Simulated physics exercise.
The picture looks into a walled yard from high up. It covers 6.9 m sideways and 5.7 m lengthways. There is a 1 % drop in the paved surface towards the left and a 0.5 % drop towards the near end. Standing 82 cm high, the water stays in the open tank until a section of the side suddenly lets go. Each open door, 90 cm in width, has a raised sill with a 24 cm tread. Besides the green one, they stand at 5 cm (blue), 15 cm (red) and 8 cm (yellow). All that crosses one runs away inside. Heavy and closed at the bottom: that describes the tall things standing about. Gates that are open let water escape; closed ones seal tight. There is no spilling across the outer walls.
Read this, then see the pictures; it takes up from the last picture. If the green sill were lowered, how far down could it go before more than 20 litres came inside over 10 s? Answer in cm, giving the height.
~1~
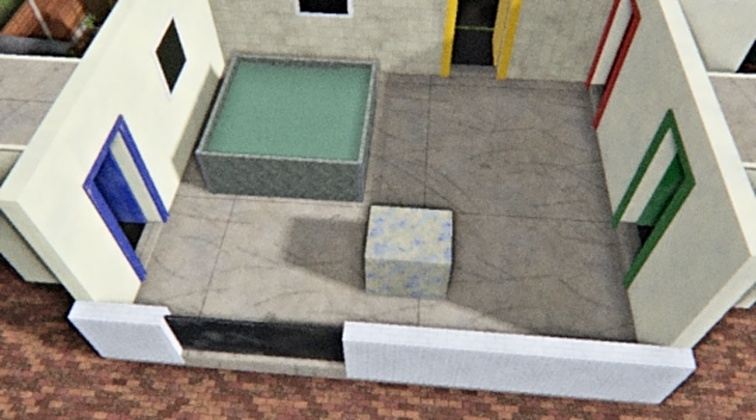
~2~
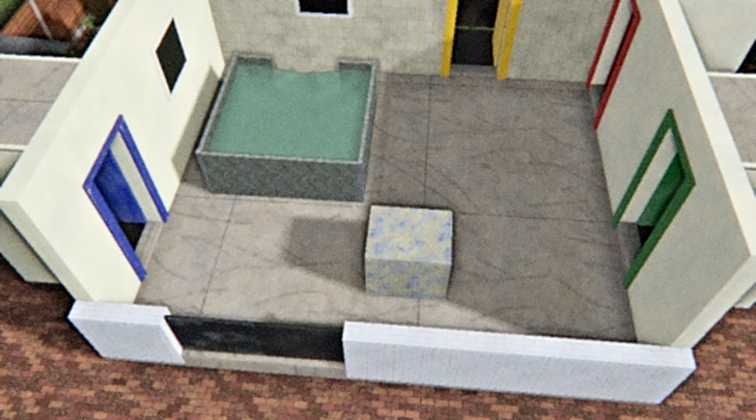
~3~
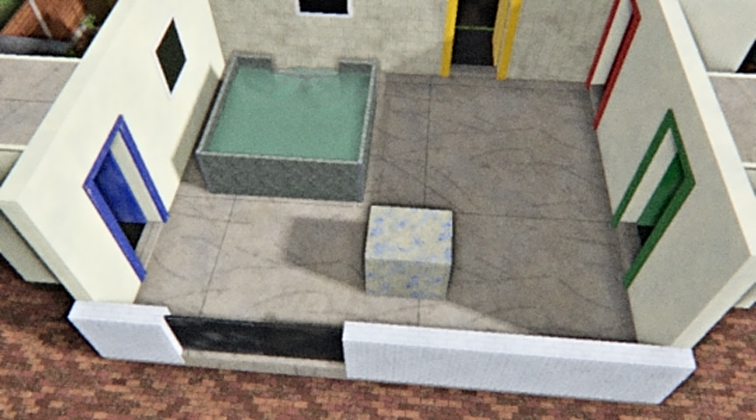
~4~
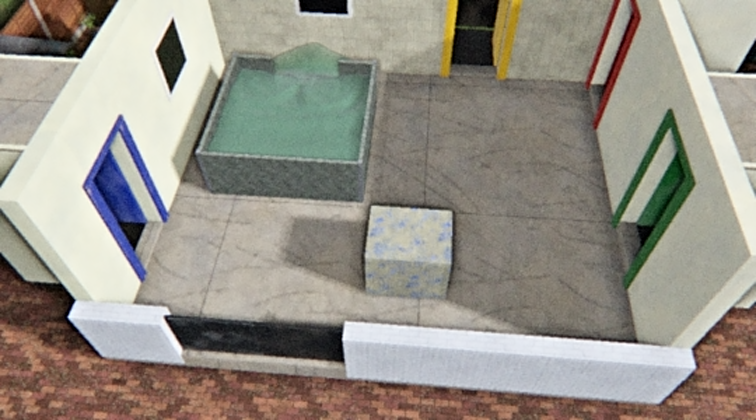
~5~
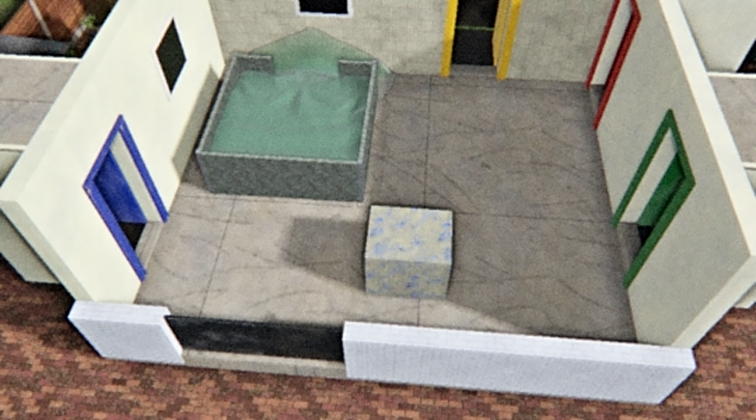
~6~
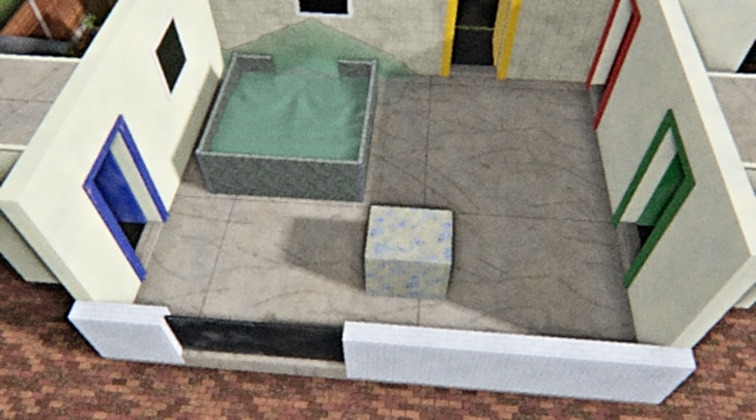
Down to about 10.5 cm.
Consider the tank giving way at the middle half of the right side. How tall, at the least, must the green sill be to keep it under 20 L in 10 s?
Estimate: Near 18 cm.
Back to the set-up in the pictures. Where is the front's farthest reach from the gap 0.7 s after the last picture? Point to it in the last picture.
Lab note: Front tip approx. (536, 83).
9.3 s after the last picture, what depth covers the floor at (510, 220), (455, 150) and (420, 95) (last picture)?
Some 11, 7 and 10 cm.
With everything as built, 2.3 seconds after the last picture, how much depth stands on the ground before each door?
Depth (cm): Blue 12 / green 8 / red 27 / yellow 7.
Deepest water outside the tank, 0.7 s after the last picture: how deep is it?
66 cm.
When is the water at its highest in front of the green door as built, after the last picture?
Peak time: Around 7.5 s.
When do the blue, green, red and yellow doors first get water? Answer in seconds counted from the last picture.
Blue 1.1 s, green 2.0 s, red 1.1 s, yellow 0.3 s.
Then, 0.7 s after the last picture water covers 20 % of the floor, deepest (66 cm) near (317, 73); it has not reached the green door.
Then, 2.3 s after the last picture water covers 60 % of the floor, deepest (42 cm) near (222, 75); 8 cm at the green door, 0 litres in over its 20 cm sill.
Then, 9.3 s after the last picture water covers 100 % of the floor, deepest (20 cm) near (122, 333); 12 cm at the green door, 0 litres in over its 20 cm sill.
At the green door as built, the water peaked near 15 cm, 7.5 s after the last picture.
With a sill of 9.5 cm, 26 litres would have come in within the 10 s; with 11.5 cm, 12 litres. So under 20 litres takes about 10.5 cm.
